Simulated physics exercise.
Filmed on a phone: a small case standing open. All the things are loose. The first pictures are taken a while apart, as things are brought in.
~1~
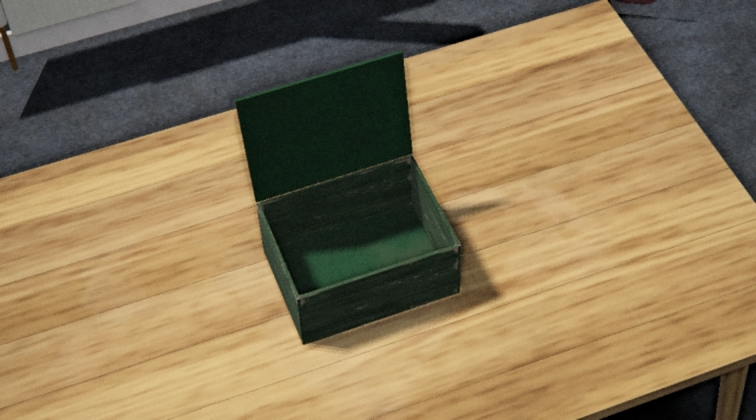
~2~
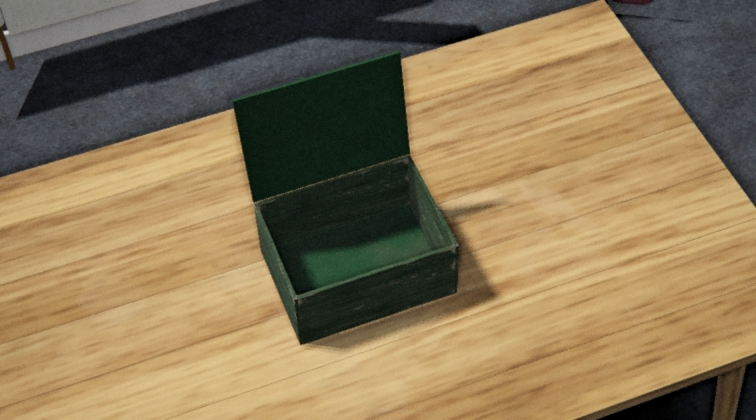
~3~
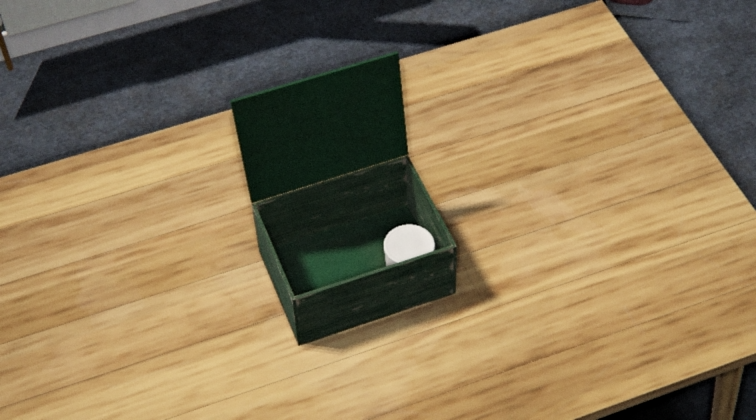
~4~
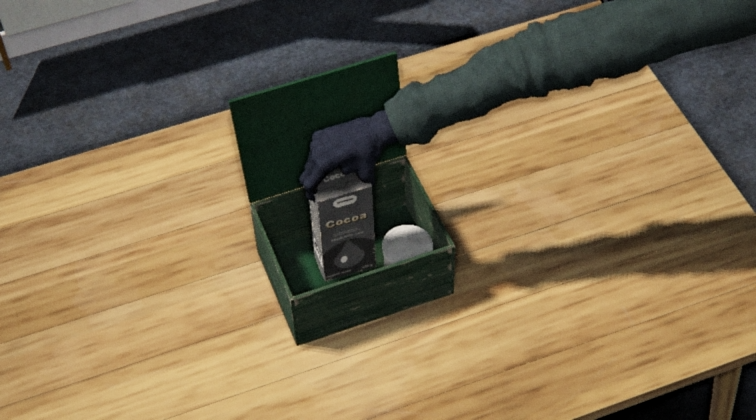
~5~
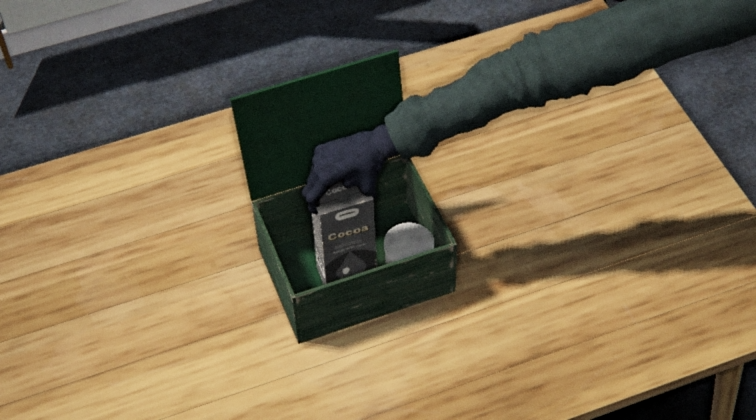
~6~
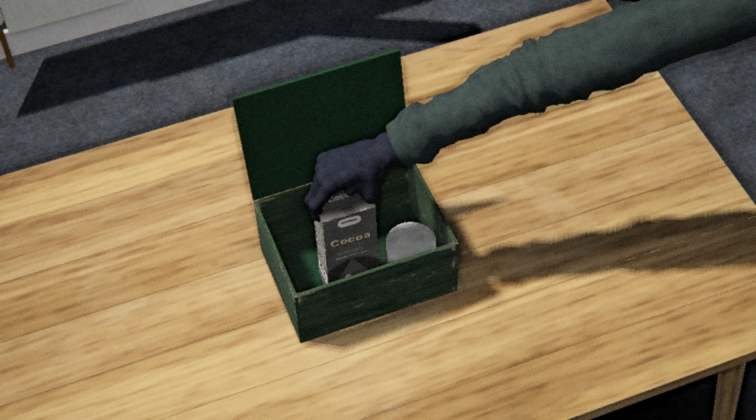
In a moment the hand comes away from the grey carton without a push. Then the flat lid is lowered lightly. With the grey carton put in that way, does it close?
As it turns out, it stays ajar.
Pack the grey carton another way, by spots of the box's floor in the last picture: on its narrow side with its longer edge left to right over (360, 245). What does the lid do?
Then it sits on the rim.
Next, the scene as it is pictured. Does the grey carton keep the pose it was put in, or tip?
It keeps its pose.
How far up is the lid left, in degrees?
Some 45° above the rim.
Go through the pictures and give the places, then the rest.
The last thing is not in view yet, in the first picture.
The last thing is not in view yet, in the second picture.
The last thing is not in view yet, in the third picture.
Still above its spot; grey carton (342, 223), in the fourth picture.
Still above its spot; grey carton (344, 235), in the fifth picture.
In place under the hand; grey carton (347, 242), in the sixth picture.
Then, 1.20 s later than the last frame, lid starting down.
Then, 1.50 s later than the last frame, lid 69° above the rim.
Then, 1.70 s later than the last frame, lid 47° above the rim.
When it is over, lid 43° above the rim; both as before. End places, in pixels of the last picture, grey carton near (347, 242).
